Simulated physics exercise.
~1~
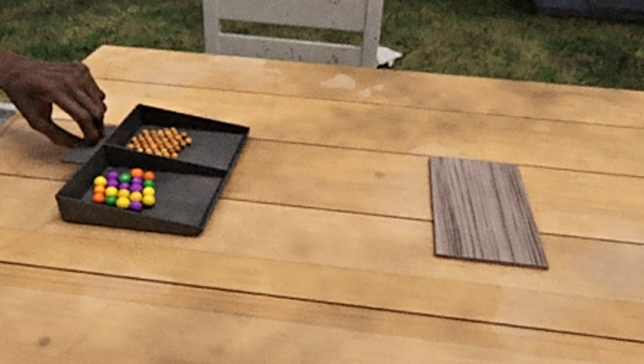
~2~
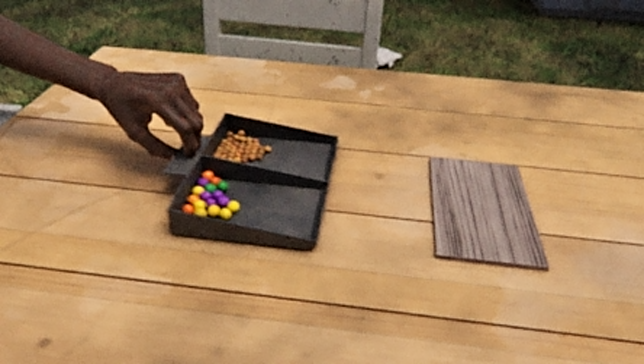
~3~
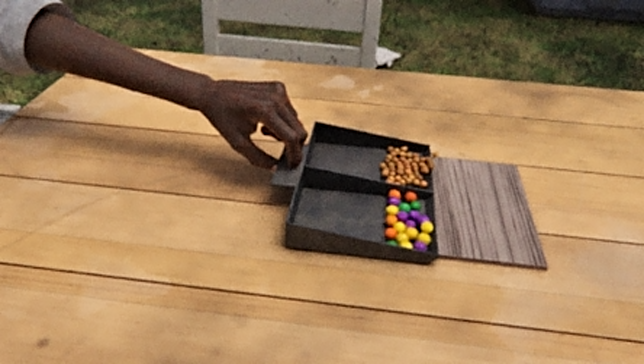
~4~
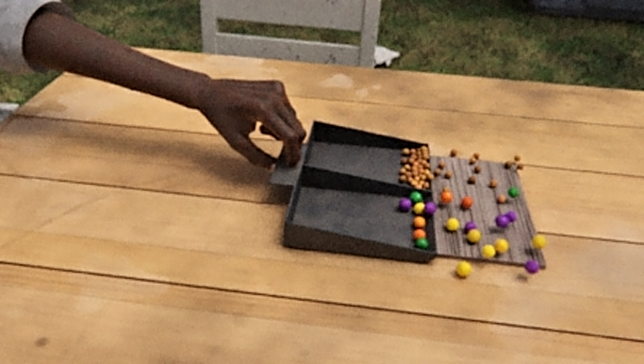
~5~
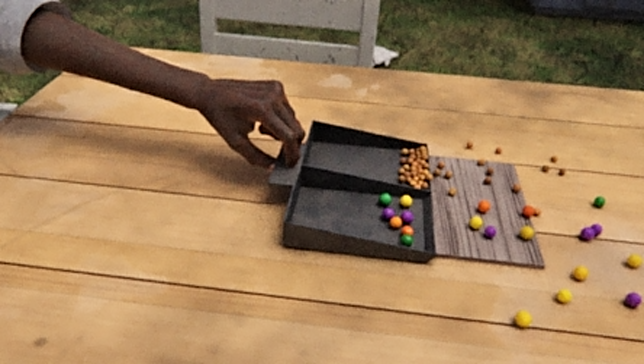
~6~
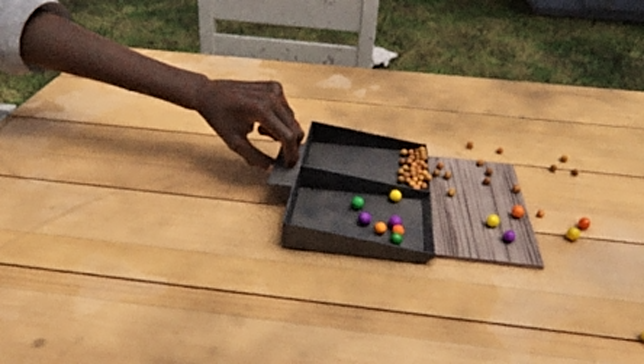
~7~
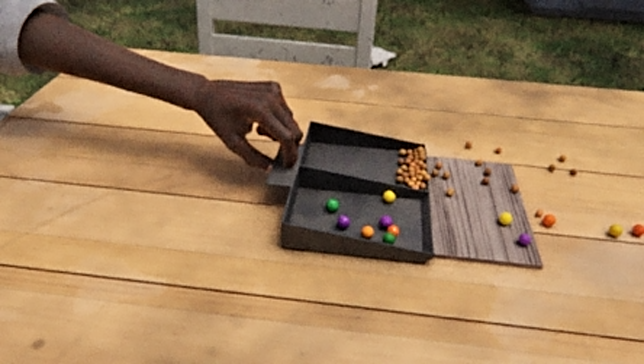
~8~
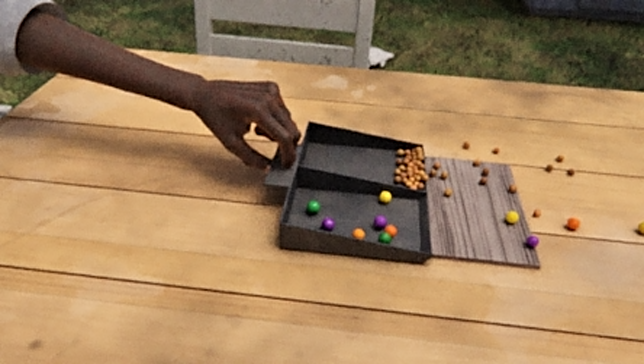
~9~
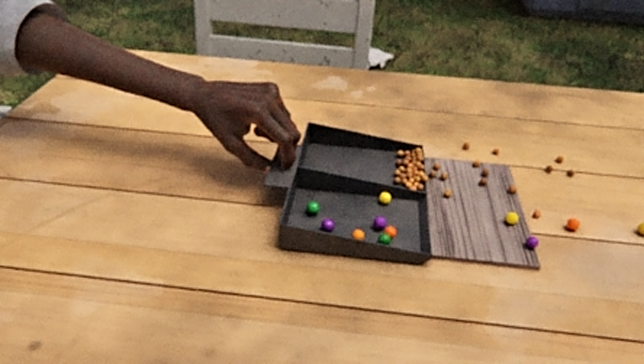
A dark tray with two compartments slides rightward across a pale wooden plank table outdoors, pushed by a hand at its left end and seen from slightly above. Its nearer compartment holds bright multicoloured balls, its farther one small orange-brown pieces, while a flat grey-brown board lies to the right. The tray stops abruptly at the board, and both batches surge to its front. Balls spill over the rim and roll across the board and table, while fewer brown pieces scatter beyond. Finally, about two thirds of the balls and a quarter of the brown pieces are out.
